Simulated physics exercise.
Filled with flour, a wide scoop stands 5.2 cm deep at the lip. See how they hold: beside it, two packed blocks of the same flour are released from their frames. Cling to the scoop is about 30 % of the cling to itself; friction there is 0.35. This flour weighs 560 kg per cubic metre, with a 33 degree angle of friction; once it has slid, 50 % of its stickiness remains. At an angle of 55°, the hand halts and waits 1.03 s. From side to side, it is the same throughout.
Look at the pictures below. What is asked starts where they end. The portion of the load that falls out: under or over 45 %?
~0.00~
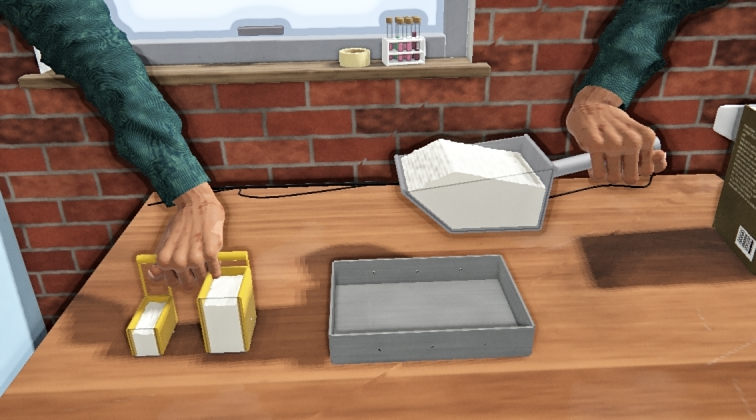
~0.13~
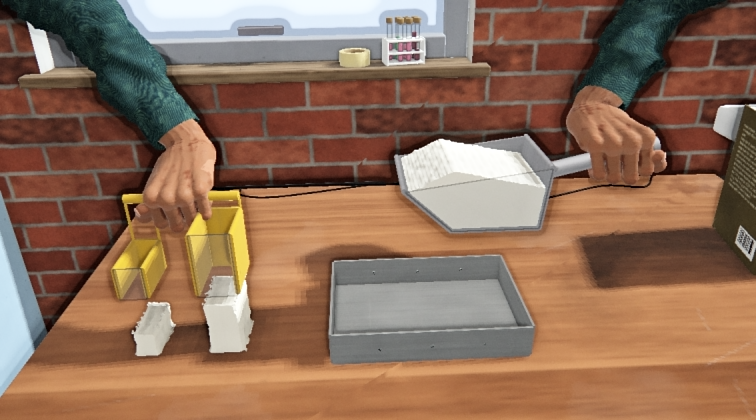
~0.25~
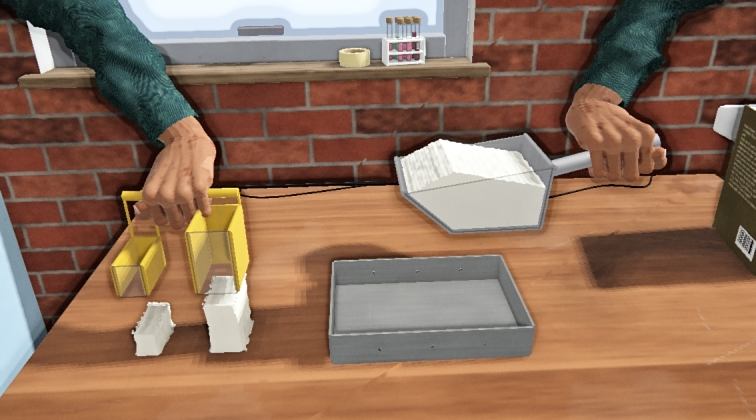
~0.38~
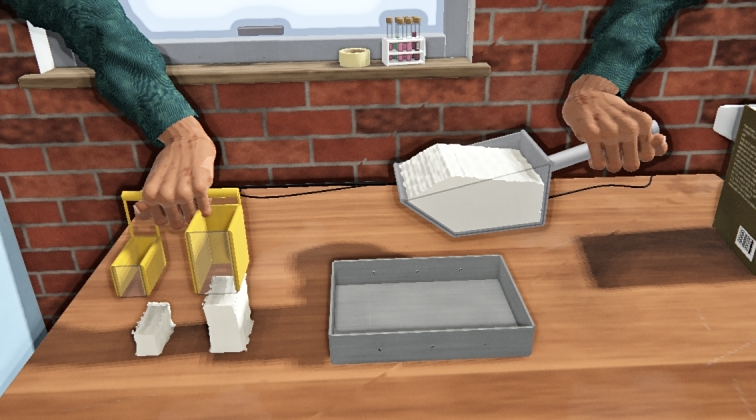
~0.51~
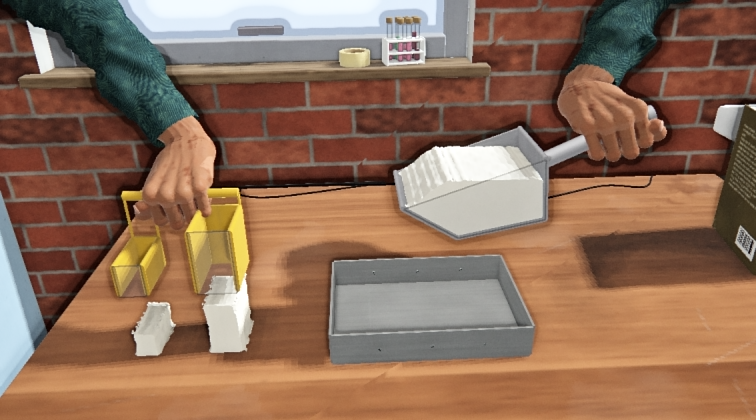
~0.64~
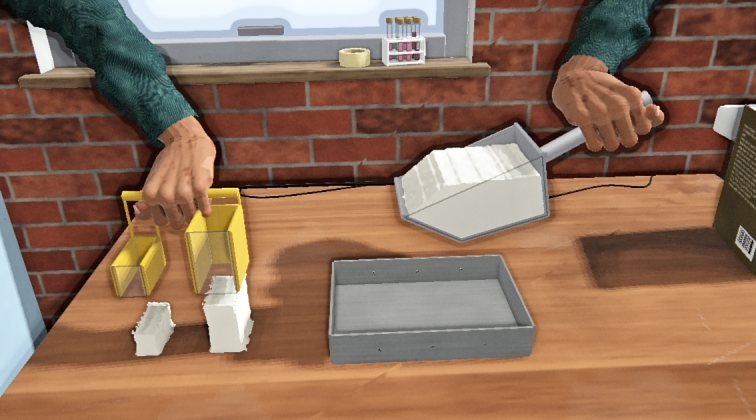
The share settles under 45 %.
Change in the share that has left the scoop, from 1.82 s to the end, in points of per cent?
Result: Close to 0 percent.
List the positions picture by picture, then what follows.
In the first picture, lip at (406, 190), tilt 0 degrees; highest point of the flour at (450, 173); test blocks 3.5 cm, 7.6 cm high (left to right).
In the second picture, lip at (406, 190), tilt 0 degrees; highest point of the flour at (450, 173); test blocks 3.5 cm, 7.6 cm high (left to right).
In the third picture, lip at (405, 191), tilt 1 degrees; highest point of the flour at (463, 173); test blocks 3.5 cm, 7.6 cm high (left to right).
In the fourth picture, lip at (404, 199), tilt 6 degrees; highest point of the flour at (460, 176); test blocks 3.5 cm, 7.6 cm high (left to right).
In the fifth picture, lip at (404, 207), tilt 11 degrees; highest point of the flour at (448, 180); test blocks 3.5 cm, 7.6 cm high (left to right).
In the sixth picture, lip at (405, 215), tilt 17 degrees; highest point of the flour at (530, 176); test blocks 3.5 cm, 7.6 cm high (left to right).
By 0.99 s, the scoop is at 32 degrees and 0 % has left it.
By 1.40 s, the scoop is at 49 degrees and 0 % has left it.
By 1.82 s, the scoop is at 55 degrees and 0 % has left it.
By 2.23 s, the scoop is at 55 degrees and 0 % has left it.
By 2.33 s, at the end, the scoop is at 55 degrees and 0 % has left it.
